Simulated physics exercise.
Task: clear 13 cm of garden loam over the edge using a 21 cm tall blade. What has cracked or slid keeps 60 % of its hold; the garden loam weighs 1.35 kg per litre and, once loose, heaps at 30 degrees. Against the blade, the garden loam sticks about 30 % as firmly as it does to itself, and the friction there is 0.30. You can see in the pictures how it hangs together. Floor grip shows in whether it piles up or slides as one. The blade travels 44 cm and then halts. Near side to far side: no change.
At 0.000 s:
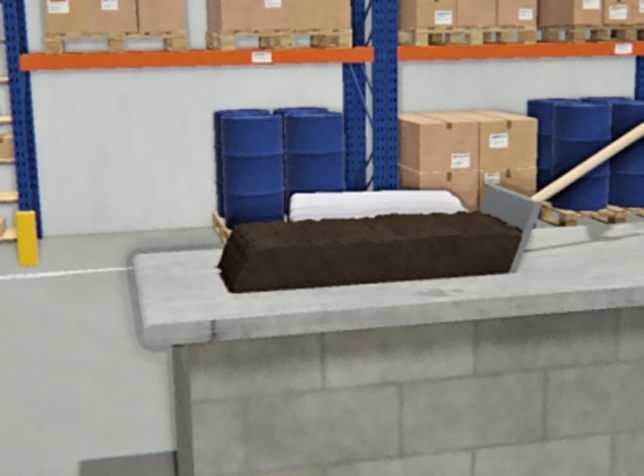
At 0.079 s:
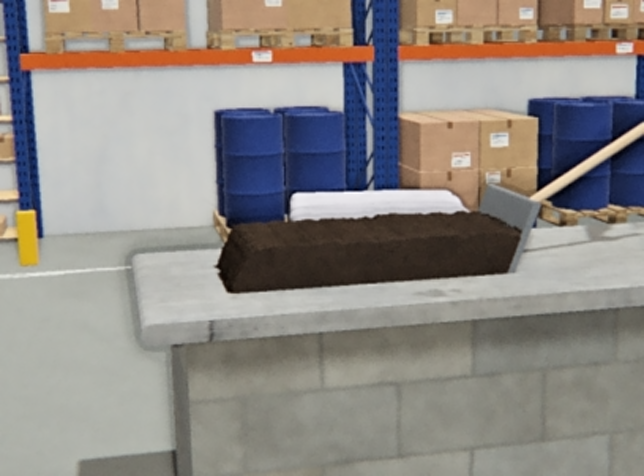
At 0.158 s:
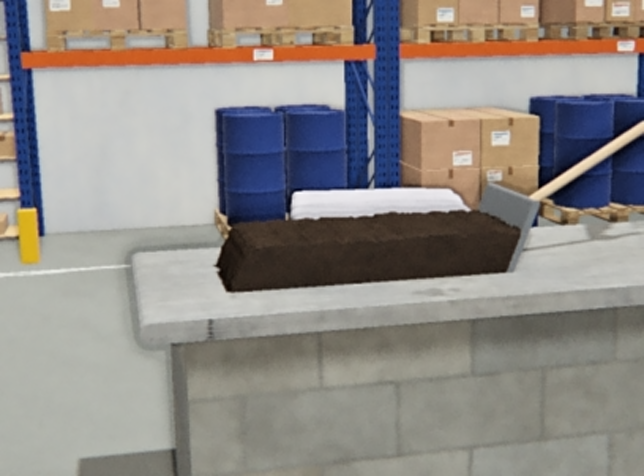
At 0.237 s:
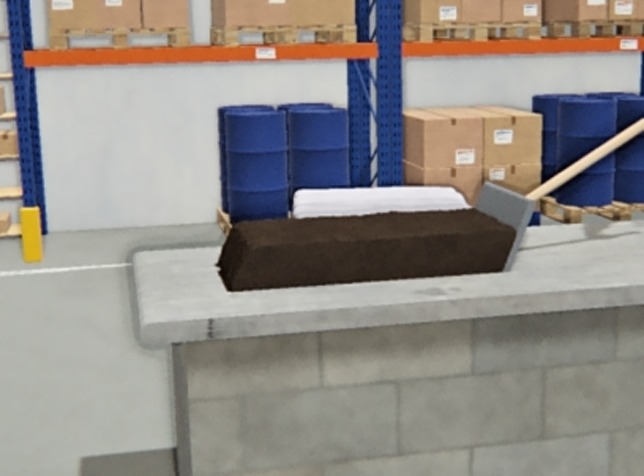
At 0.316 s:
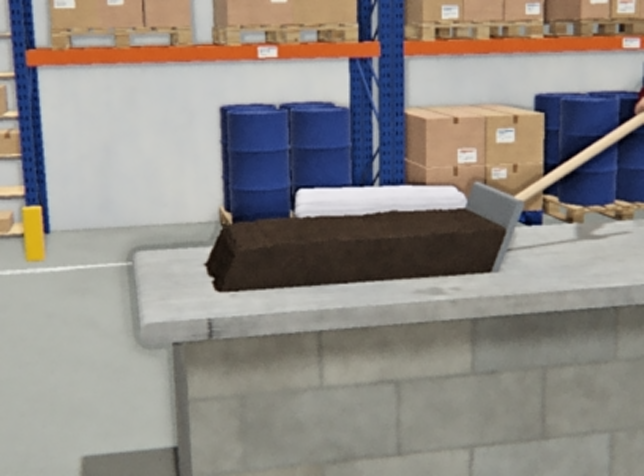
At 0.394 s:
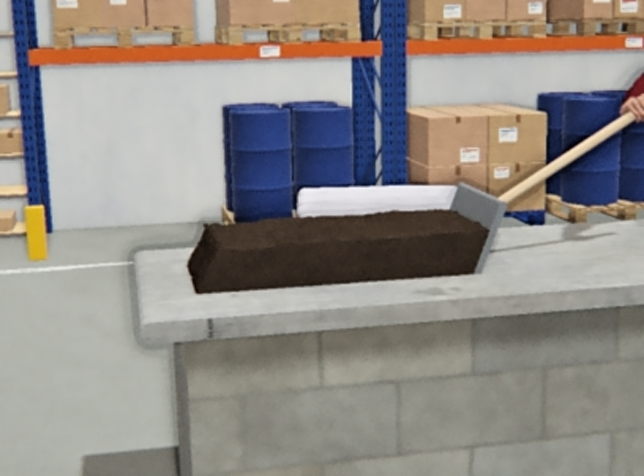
The clip opens on a long block of dark, crumbly soil lying still on a concrete ledge, a grey blade on a wooden handle at its right end, shelving and blue drums behind. The blade then pushes the soil a short way left along the ledge, and a hand gripping the handle comes into view at right.
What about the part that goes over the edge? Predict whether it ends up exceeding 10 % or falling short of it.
It exceeds 10 %.
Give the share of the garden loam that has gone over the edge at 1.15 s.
18 percent.
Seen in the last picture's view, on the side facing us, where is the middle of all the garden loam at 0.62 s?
Pretty much at (292, 265), I'd say.
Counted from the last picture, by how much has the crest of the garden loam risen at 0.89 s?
By my estimate, near 0.0 cm.
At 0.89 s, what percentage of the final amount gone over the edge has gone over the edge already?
Roughly 0 per cent.
After 0.62 s, 0 % has gone over the edge.
After 0.89 s, 0 % has gone over the edge.
After 1.15 s, 18 % has gone over the edge.
After 1.42 s, 18 % has gone over the edge.
After 1.89 s, at the end, 18 % has gone over the edge.
